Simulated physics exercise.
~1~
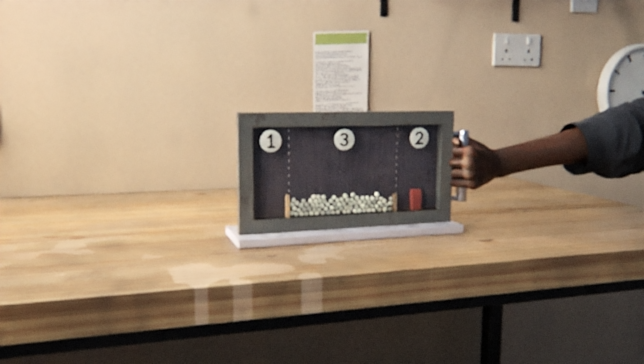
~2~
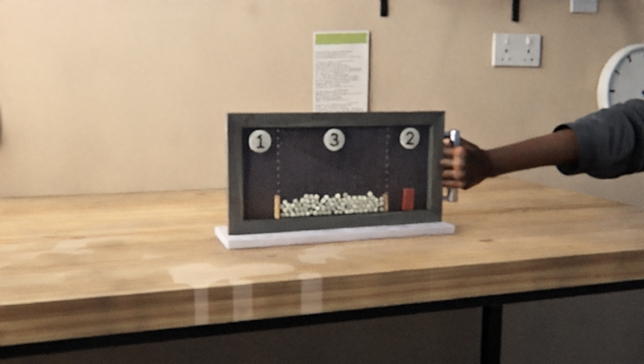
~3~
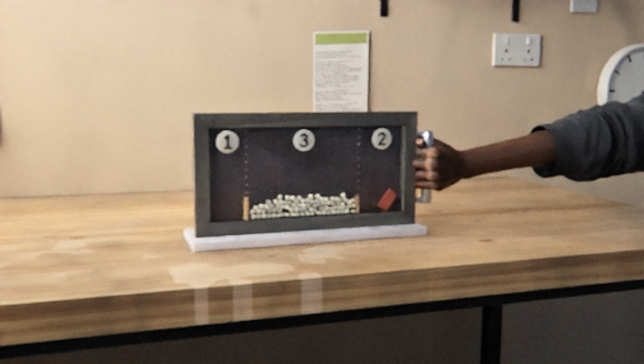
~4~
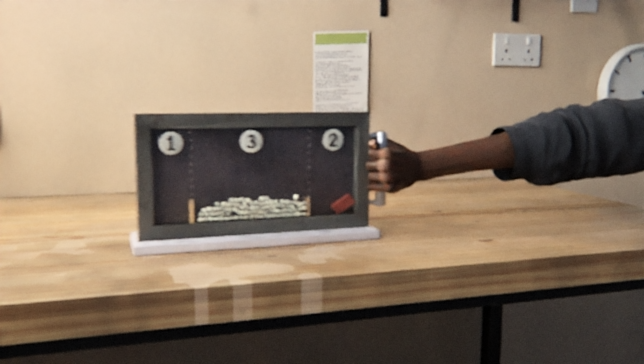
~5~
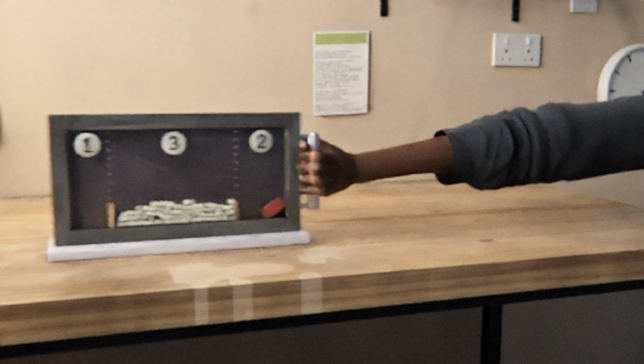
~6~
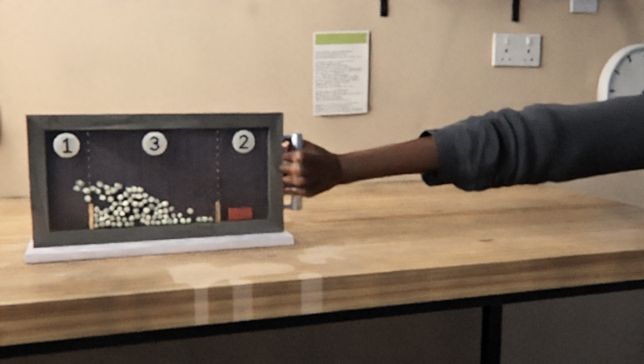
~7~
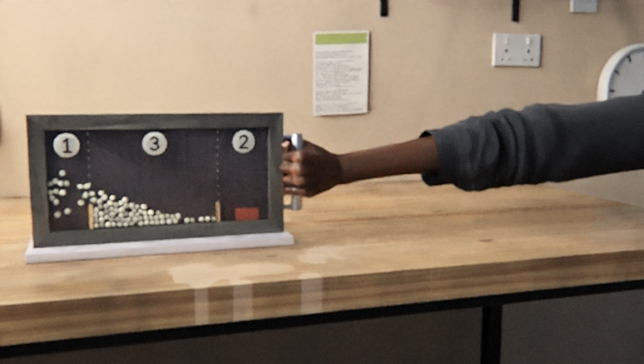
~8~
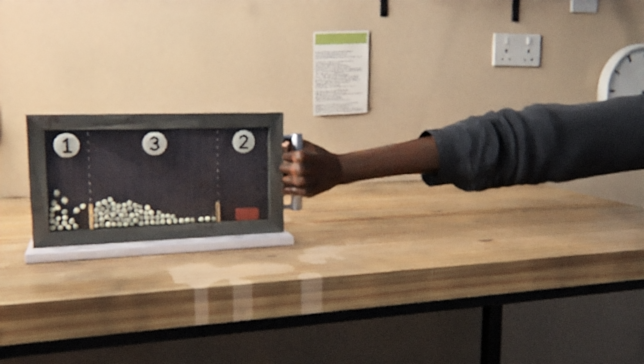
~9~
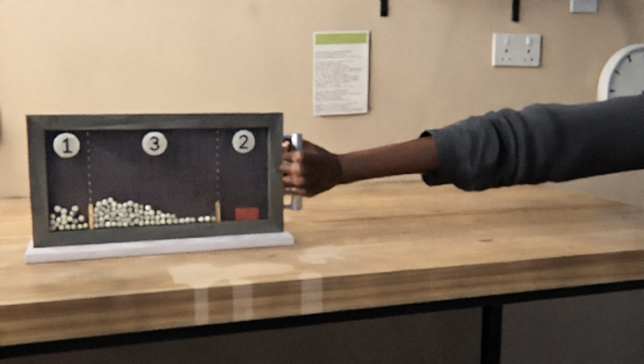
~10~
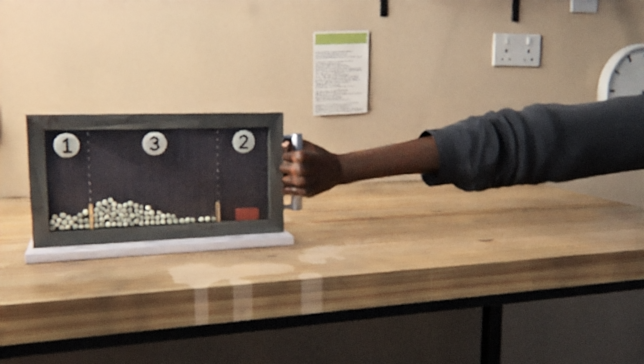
On a wooden table, a hand slides a case left and stops, spilling pale pills leftward.
